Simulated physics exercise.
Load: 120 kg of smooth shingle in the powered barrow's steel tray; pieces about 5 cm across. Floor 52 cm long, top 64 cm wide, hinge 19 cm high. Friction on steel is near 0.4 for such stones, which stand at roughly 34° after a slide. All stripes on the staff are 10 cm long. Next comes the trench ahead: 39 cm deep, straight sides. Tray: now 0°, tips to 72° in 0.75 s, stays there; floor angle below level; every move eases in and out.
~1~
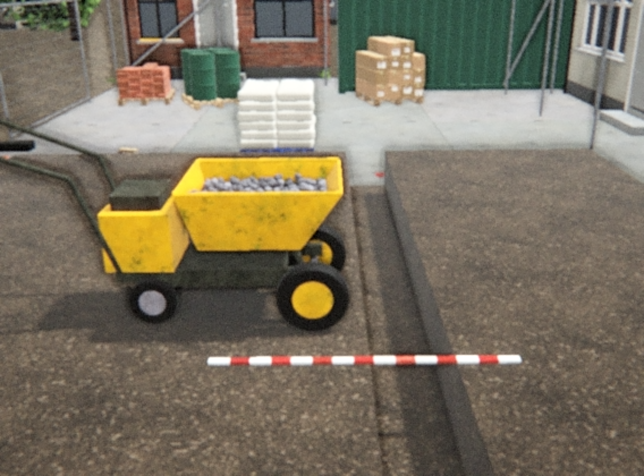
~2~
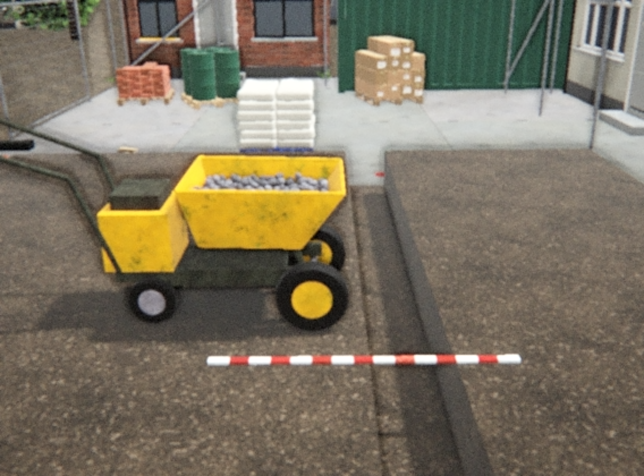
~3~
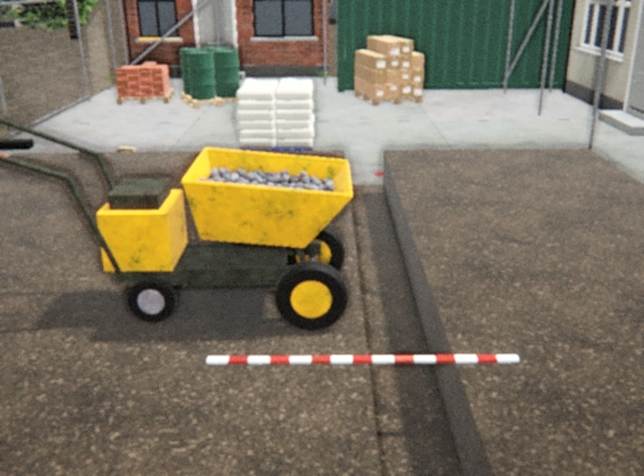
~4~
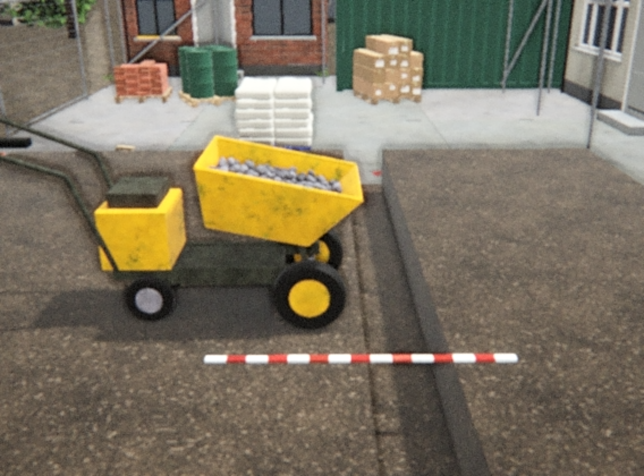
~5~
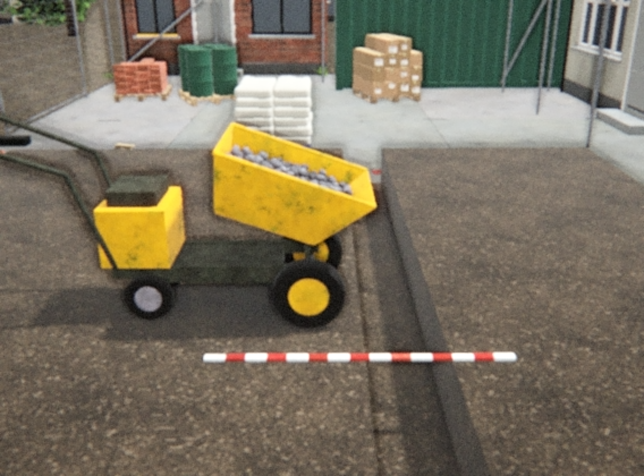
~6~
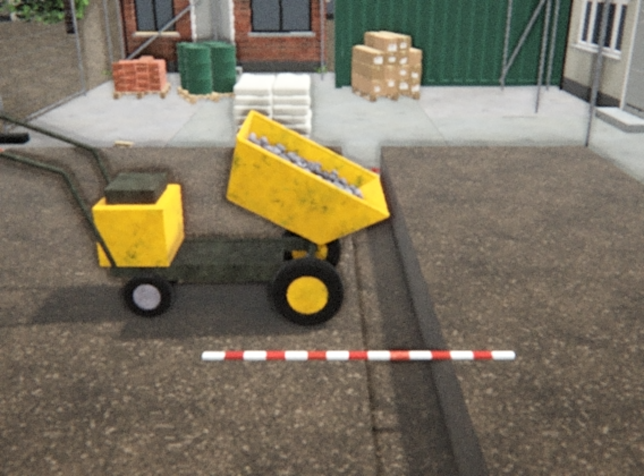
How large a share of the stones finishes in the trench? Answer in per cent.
A share of about 23 per cent.
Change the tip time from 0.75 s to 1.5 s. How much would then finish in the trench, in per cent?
Close to 35 per cent then.
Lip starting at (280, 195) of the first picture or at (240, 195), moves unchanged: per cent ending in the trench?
The first start gives about 85 per cent, the second about 90.
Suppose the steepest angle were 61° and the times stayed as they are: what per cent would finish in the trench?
Some 25 in a hundred, I'd say.
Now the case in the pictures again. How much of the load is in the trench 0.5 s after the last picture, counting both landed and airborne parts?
Roughly 5% by that time.
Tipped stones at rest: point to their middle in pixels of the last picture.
Middle at around (477, 296), I'd say.
Then, 0.2 s after the last picture the floor is at 60°, 100 % in the tray; the foremost stones are at (408, 248).
Then, 0.5 s after the last picture the floor is at 72°, 64 % in the tray, 4 % in the trench, 33 % past the trench; the foremost stones are at (487, 294).
Then, 0.9 s after the last picture the floor is at 72°, 19 % in the tray, 5 % in the trench, 76 % past the trench; the foremost stones are at (627, 296).
Then, 2.8 s after the last picture the floor is at 72°, 0 % in the tray, 23 % in the trench, 77 % past the trench; the foremost stones are past the picture's edge.
